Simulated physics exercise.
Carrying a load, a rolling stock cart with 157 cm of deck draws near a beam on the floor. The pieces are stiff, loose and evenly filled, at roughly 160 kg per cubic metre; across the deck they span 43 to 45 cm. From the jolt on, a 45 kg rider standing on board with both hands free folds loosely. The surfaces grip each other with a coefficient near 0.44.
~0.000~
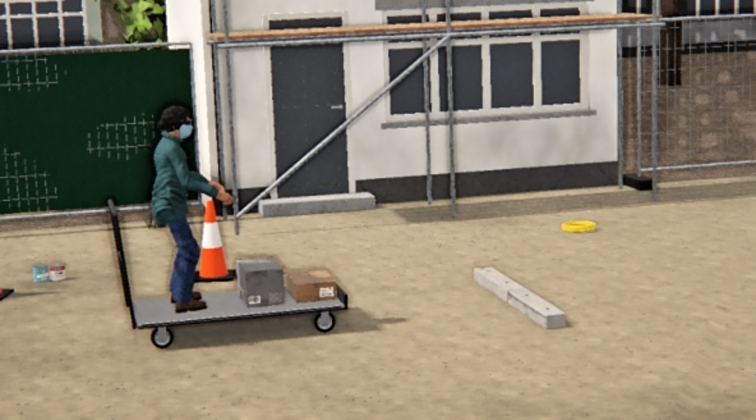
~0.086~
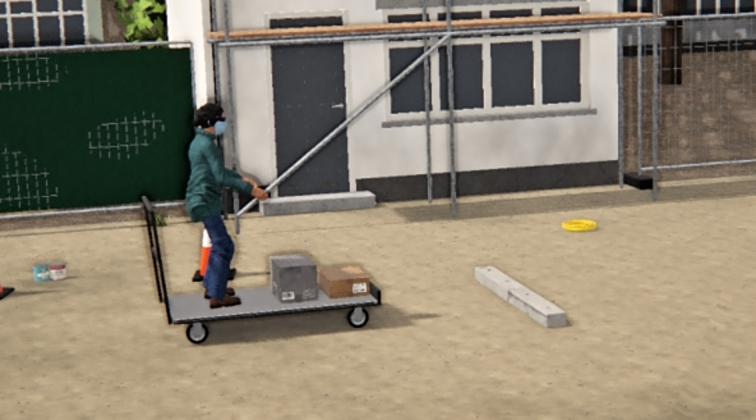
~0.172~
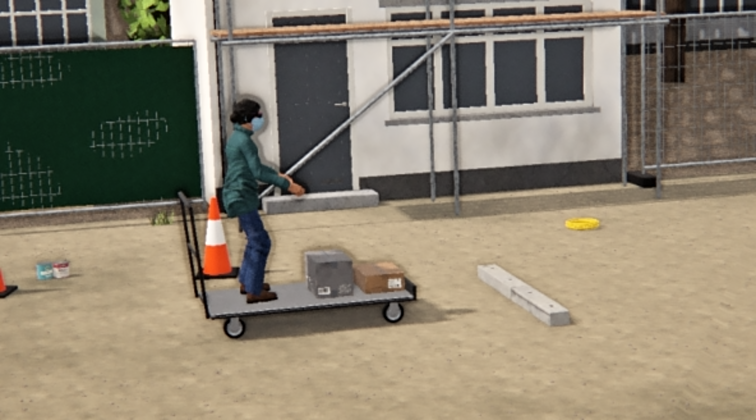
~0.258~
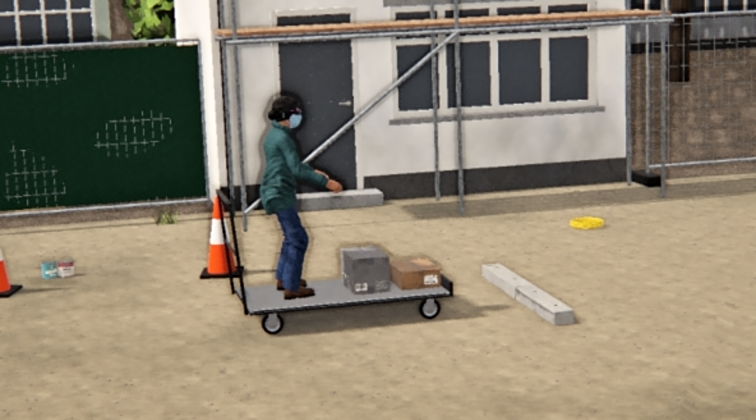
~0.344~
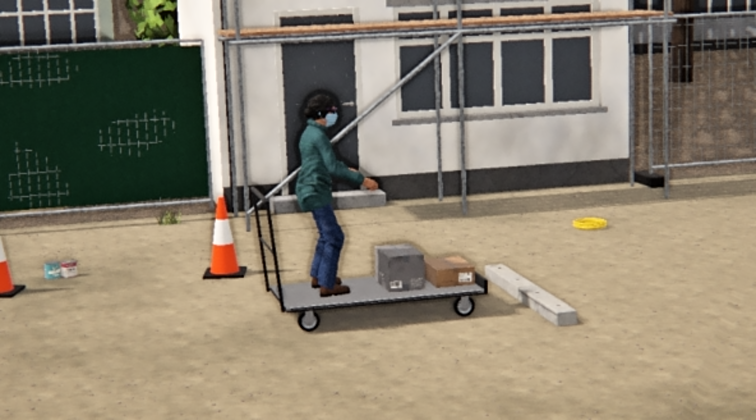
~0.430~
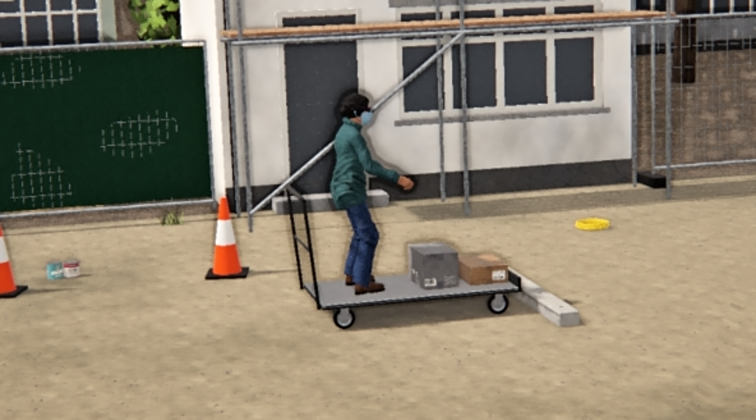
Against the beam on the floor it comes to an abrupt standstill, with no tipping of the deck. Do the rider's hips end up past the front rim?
It is separated from the deck.
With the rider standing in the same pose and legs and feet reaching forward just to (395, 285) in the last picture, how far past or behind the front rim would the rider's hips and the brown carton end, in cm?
Hips go over by 80 cm, but the brown item stops 20 cm short.
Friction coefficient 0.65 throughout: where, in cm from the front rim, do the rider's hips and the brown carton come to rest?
So the hips finish 40 beyond the front rim while the brown load stays 20 short of it.
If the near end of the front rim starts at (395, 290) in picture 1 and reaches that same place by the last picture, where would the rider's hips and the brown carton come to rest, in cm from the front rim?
In that run, the hips end up 70 cm back from the front rim and brown ends up 20 cm back.
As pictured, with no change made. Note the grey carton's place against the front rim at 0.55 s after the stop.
Behind the rim by about 50 cm.
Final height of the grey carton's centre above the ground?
The centre rests around 35 cm up.
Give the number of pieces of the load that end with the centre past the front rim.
The number of pieces is 0.
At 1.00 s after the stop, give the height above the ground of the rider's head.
The head is roughly 10 cm up.
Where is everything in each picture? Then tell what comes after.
The first frame shows hips (169, 204), grey carton (261, 282), rim corner (346, 305); 151 cm short of the stop.
The second frame shows hips (203, 200), grey carton (294, 278), rim corner (380, 301); 125 cm short of the stop.
The third frame shows hips (240, 196), grey carton (329, 274), rim corner (415, 296); 99 cm short of the stop.
The fourth frame shows hips (278, 192), grey carton (365, 270), rim corner (452, 292); 73 cm short of the stop.
The fifth frame shows hips (313, 190), grey carton (400, 268), rim corner (486, 290); 47 cm short of the stop.
The sixth frame shows hips (348, 189), grey carton (433, 265), rim corner (520, 287); 21 cm short of the stop. Speed about 3.0 m/s.
After 0.50 s the deck stops.
After 0.75 s the rider's hips are 64 cm behind the rim, near (452, 197) in the last picture's view.
After 1.05 s the rider's hips are 5 cm behind the rim, near (524, 241) in the last picture's view.
After 1.50 s the rider's hips are 38 cm past the rim, near (573, 281) in the last picture's view.
At rest, 3.1 s, past the rim, the rider's hips; behind it, brown carton and grey carton.
